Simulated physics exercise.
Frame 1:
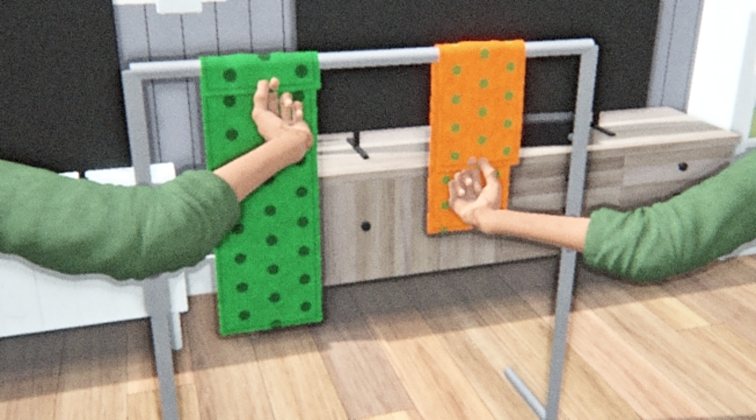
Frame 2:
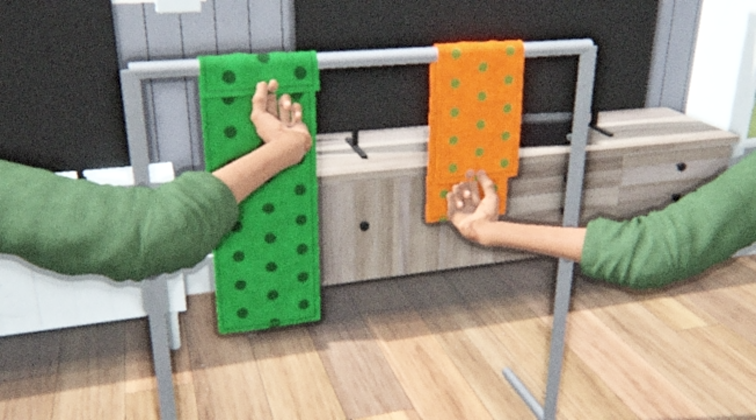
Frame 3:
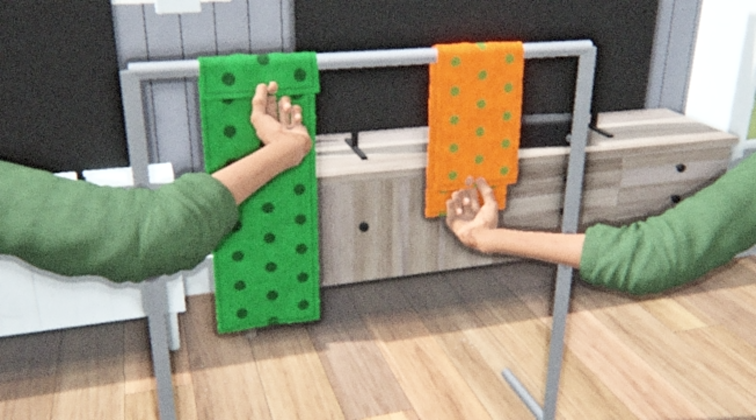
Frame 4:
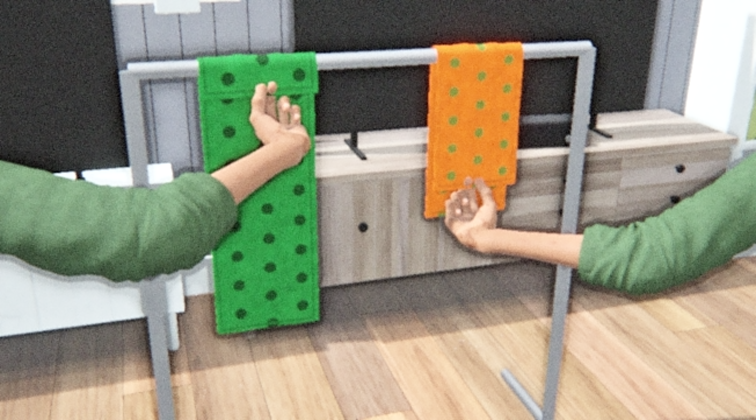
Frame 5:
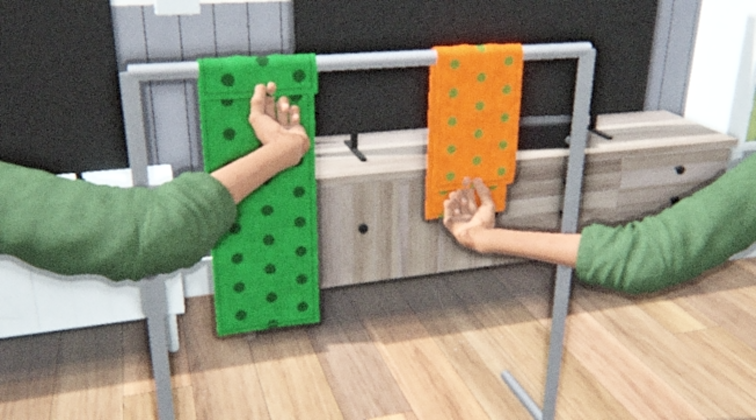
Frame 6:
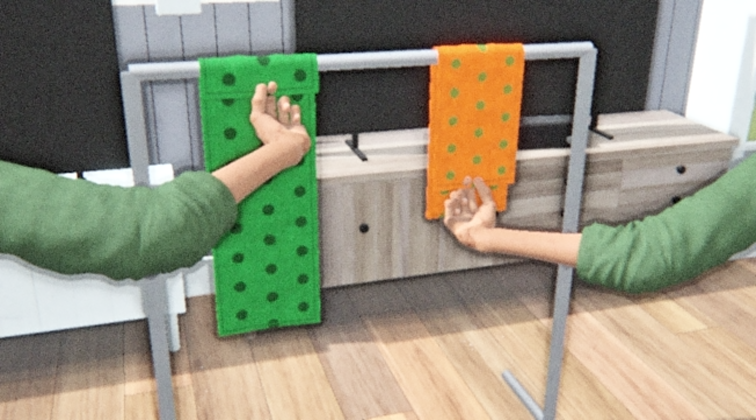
Two polka-dotted cloths, a long green one on the left and a shorter orange one on the right, hang folded over a grey rail in a room with a wooden floor, seen from the front at close range. Green-sleeved arms reach in from both sides, before a pale wood cabinet and dark panels. The right hand draws the orange cloth's front layer slightly down as its back edge rises, then everything stays nearly still.
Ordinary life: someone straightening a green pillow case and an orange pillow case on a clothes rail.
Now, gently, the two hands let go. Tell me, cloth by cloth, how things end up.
One by one: The green pillow case will fall off I expect. The orange pillow case will stay put I expect.
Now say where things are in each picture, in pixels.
The first picture shows green pillow case front hem (291, 84), back hem (297, 319); orange pillow case front hem (458, 164), back hem (448, 225).
The second picture shows green pillow case front hem (290, 85); orange pillow case front hem (457, 175).
The third picture shows green pillow case front hem (290, 87); orange pillow case front hem (456, 183).
The fourth picture shows green pillow case front hem (289, 88); orange pillow case front hem (455, 184).
The fifth picture shows green pillow case front hem (289, 88); orange pillow case front hem (454, 184).
The sixth picture shows green pillow case front hem (290, 87), back hem (295, 319), front far shorter than the back; orange pillow case front hem (454, 183), back hem (448, 211), front almost as long as the back.
Then, 0.46 s past the final frame, green pillow case clear of the rail and dropping near (273, 405); orange pillow case unmoved.
Then, 0.76 s past the final frame, green pillow case in a heap on the floor; orange pillow case unmoved.
When it is over, green pillow case in a heap on the floor; orange pillow case unmoved. The green pillow case is pulled off by its long side and the orange pillow case stays on.
